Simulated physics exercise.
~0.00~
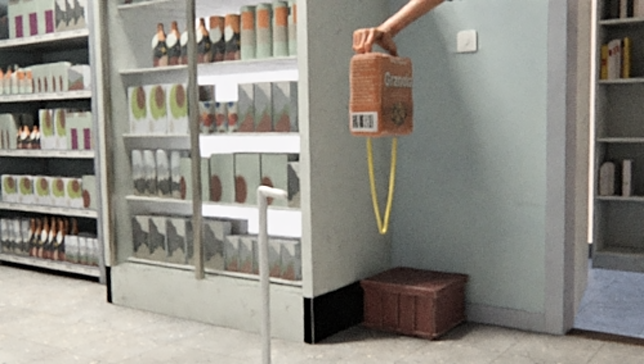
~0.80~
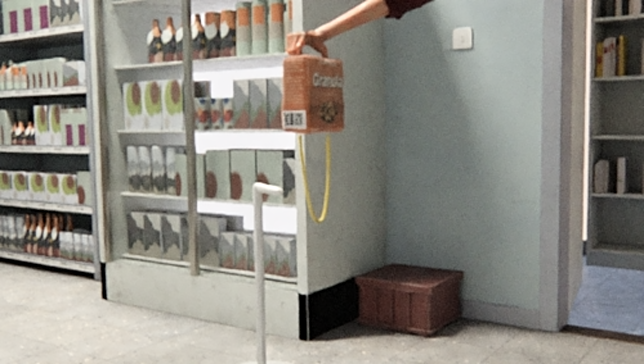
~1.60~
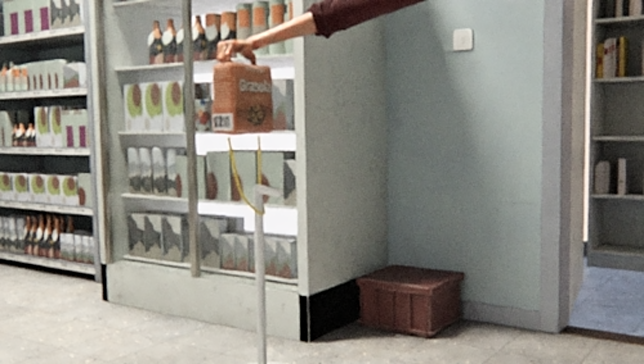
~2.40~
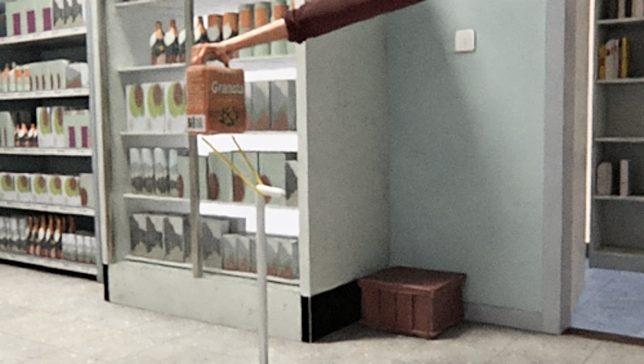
At the start, a hand holds an orange granola package upright in front of a pale wall in a shop, with a thin yellow loop hanging beneath it. The arm carries the package left, toward a slim white post standing before the stocked shelves. It stays roughly level as it nears and then crosses above the post, the loop dangling down by the post's top. As the package moves farther left, the loop catches on the post's hooked top. It ends with the loop stretched tight at a slant, holding the package back, still gripped by the hand.
